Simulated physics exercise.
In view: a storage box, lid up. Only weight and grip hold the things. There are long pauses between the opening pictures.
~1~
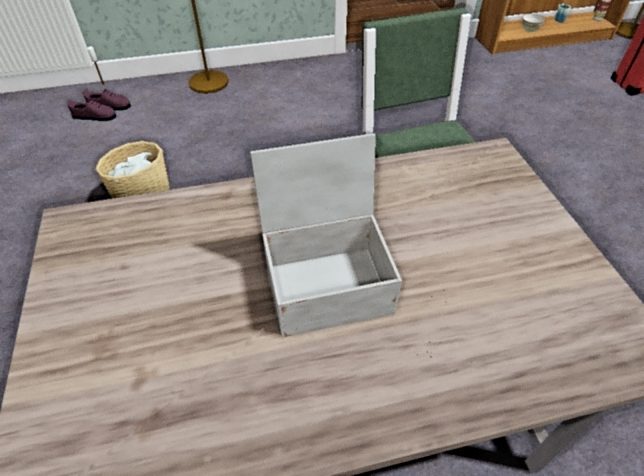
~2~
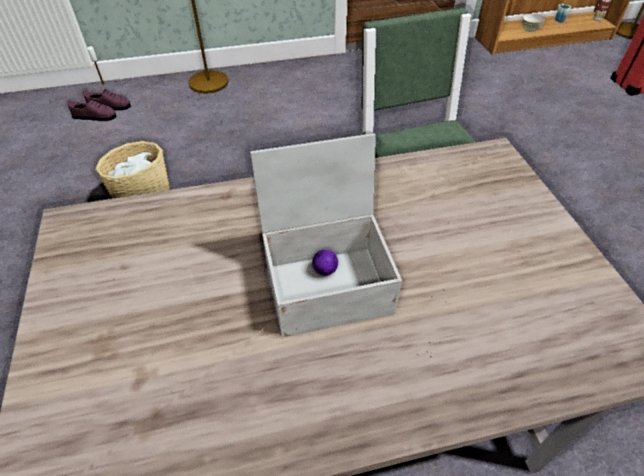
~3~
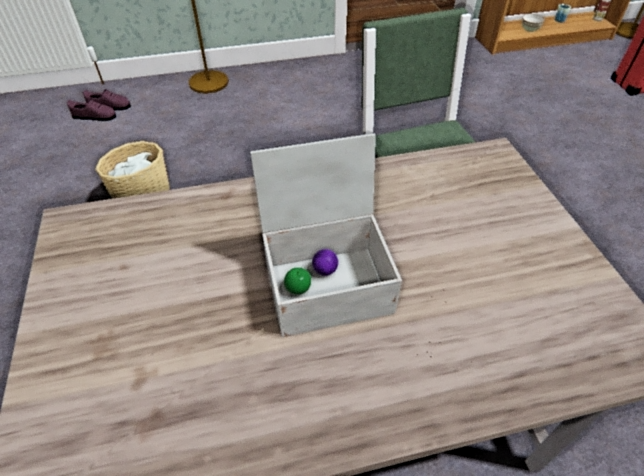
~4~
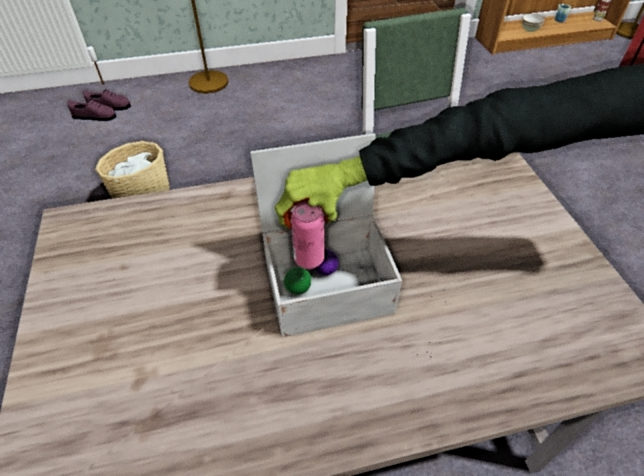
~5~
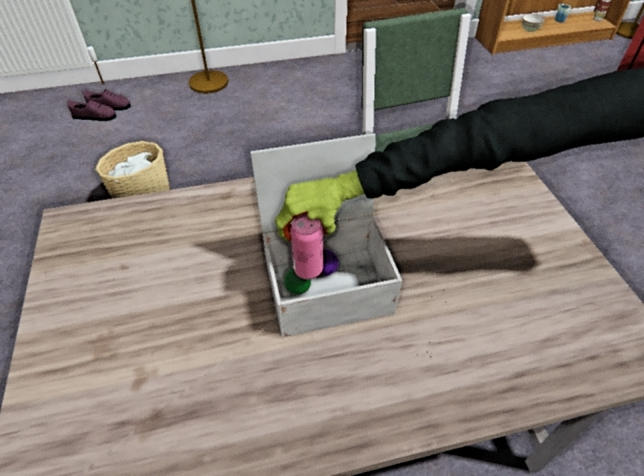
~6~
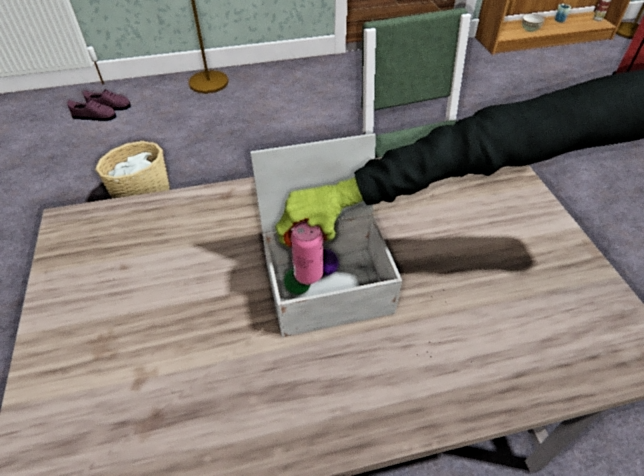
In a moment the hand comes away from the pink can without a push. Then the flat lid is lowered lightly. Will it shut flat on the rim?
As it turns out, it shuts flat.
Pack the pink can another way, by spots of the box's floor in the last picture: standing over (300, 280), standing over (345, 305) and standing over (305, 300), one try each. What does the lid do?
First try: It sits on the rim; second try: It is held up; third try: It sits on the rim.
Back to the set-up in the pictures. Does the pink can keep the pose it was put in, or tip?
The pink can tips.
Then, 0.80 s after the last picture, lid starting down; pink can on its side near (336, 281); green apple rolled about its own width; purple ball rolled about its own width.
Then, 1.70 s after the last picture, lid 46° above the rim; pink can on its side near (337, 279); purple ball rolled about its own width; green apple rolled about its own width.
At rest, lid shut; tipped over in the box, pink can; moved from the start, purple ball and green apple. Seen from the same camera at the end, pink can near (337, 278).
